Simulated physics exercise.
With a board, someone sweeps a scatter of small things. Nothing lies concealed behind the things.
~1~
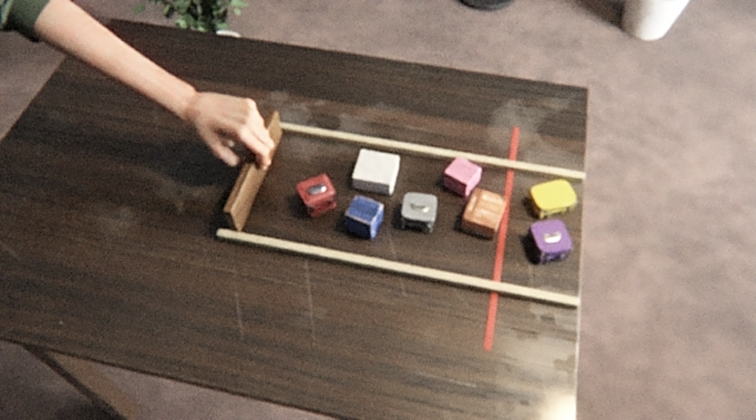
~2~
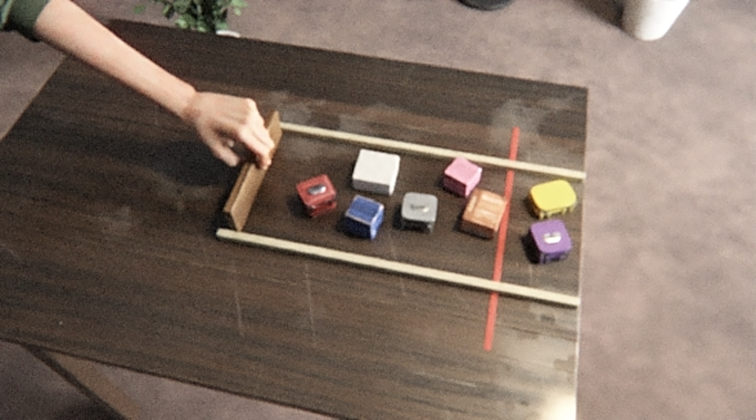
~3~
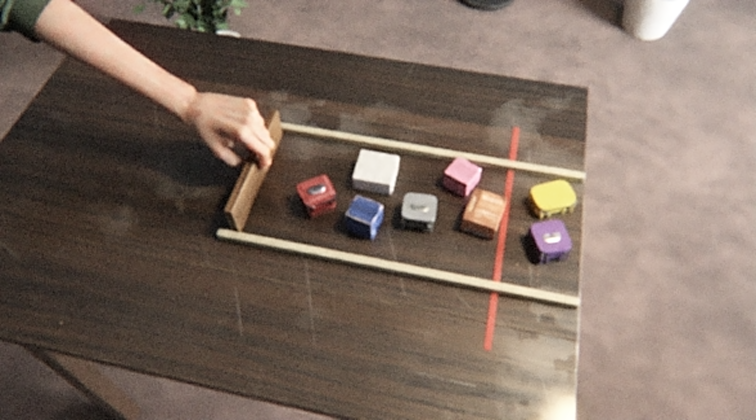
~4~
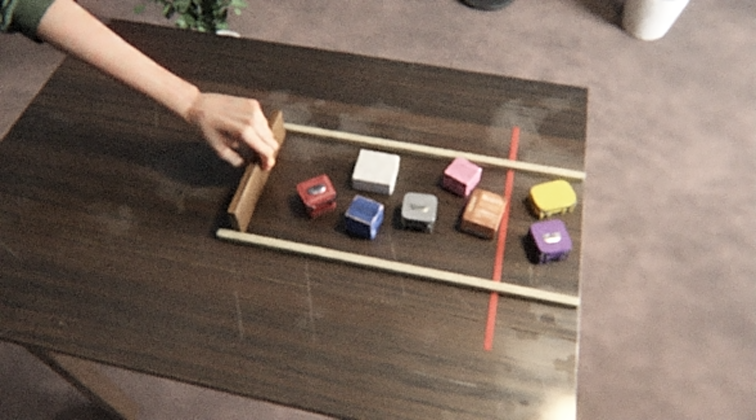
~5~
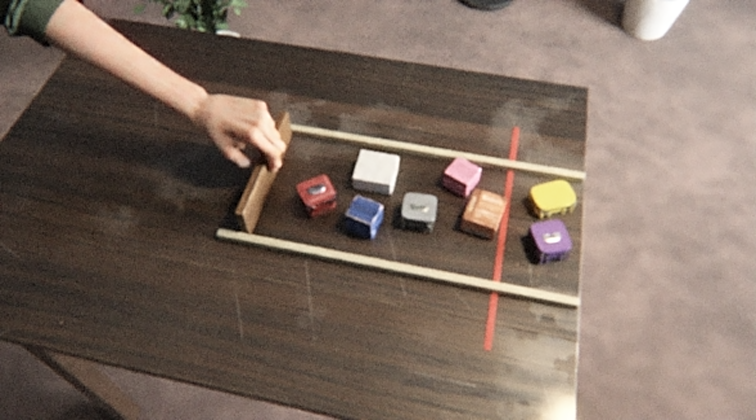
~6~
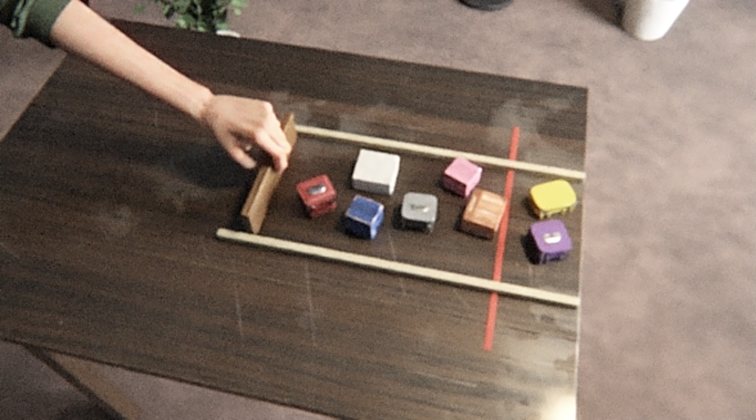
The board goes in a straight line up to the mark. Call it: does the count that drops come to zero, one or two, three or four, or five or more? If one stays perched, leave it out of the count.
It comes to one or two.
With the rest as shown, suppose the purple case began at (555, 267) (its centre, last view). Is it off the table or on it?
Placed like that, it is safe.
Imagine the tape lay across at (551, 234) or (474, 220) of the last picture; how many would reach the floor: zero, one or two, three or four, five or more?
Place by place, the count is at least five and then none at all.
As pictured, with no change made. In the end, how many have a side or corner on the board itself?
The figure is 3.
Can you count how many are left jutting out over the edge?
That would be 2.
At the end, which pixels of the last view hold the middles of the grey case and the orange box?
First (550, 232), then (579, 215).
Early on, none off yet; purple case at rest near (549, 242); yellow case at rest near (551, 200); orange box at rest near (484, 214).
Finally, the number that fall off is one or two; lost, yellow case.
